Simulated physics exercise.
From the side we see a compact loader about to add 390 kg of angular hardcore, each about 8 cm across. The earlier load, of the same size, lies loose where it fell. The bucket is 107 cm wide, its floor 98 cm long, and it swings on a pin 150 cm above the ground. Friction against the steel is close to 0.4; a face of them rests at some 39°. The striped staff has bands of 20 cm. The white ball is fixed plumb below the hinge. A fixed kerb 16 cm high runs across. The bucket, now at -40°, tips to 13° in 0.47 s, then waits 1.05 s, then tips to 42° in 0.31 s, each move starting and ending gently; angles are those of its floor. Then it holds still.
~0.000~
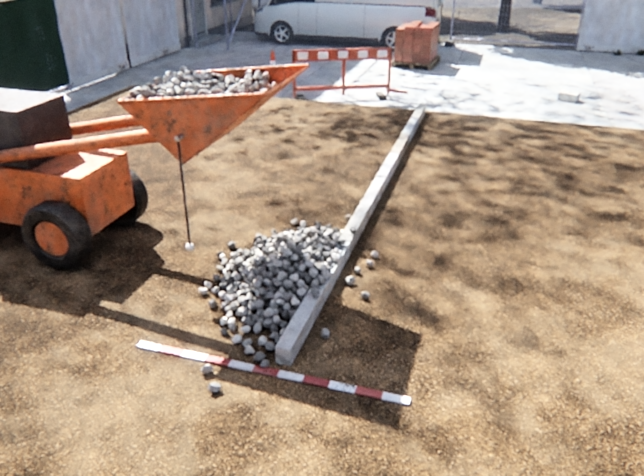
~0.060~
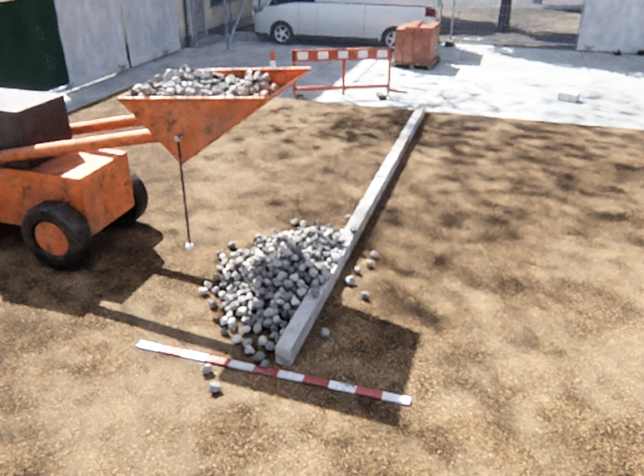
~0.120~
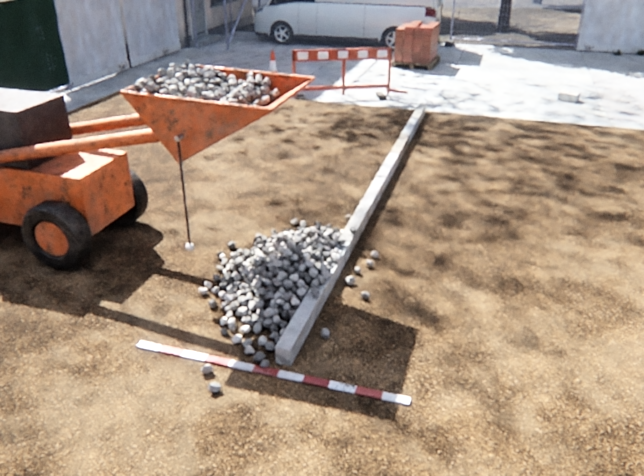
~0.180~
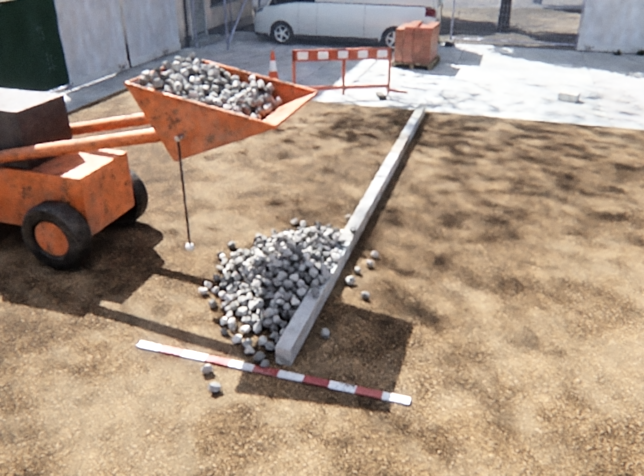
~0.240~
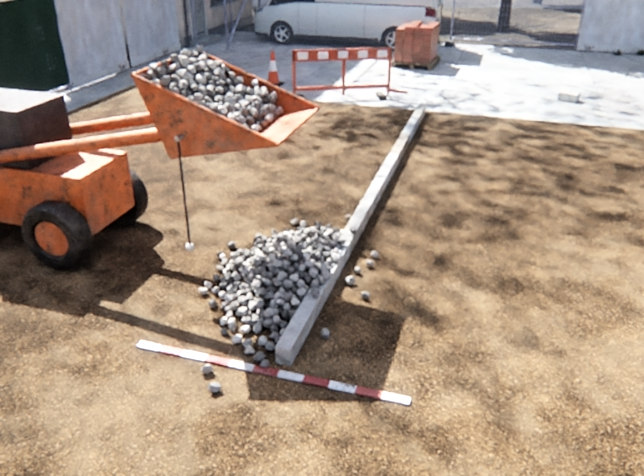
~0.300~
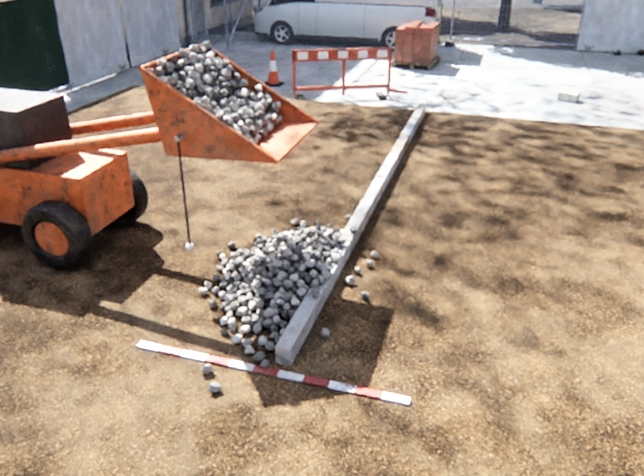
An orange loader stands at the left of a sunlit yard of brown gravelly ground, seen from the side and slightly above, with a white car and a red-and-white barrier behind. Its raised bucket holds grey stones above a loose grey heap beside a long pale kerb, near a red-and-white striped staff. The bucket rotates steadily, its front edge lowering rightward as the stones shift, while the camera stays still.
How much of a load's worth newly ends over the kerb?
About 44 per cent.
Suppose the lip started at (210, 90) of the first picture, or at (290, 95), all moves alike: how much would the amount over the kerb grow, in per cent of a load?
First some 0, then 75 per cent.
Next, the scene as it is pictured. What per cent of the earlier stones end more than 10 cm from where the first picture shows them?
About 5 per cent.
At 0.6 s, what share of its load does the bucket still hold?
About 100 per cent.
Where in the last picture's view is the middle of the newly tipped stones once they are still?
Around (324, 268).
After 0.4 s the floor is at 10°; in per cent of one load, 100 in the bucket, 99 on this side of the kerb, 1 over the kerb; the foremost stones are at (354, 273).
After 0.6 s the floor is at 13°; in per cent of one load, 100 in the bucket, 99 on this side of the kerb, 1 over the kerb; the foremost stones are at (354, 273).
After 2.3 s the floor is at 42°; in per cent of one load, 25 in the bucket, 161 on this side of the kerb, 14 over the kerb; the foremost stones are at (448, 311).
After 5.0 s the floor is at 42°; in per cent of one load, 0 in the bucket, 155 on this side of the kerb, 45 over the kerb; the foremost stones are at (462, 311). Net gain over the kerb, 44.
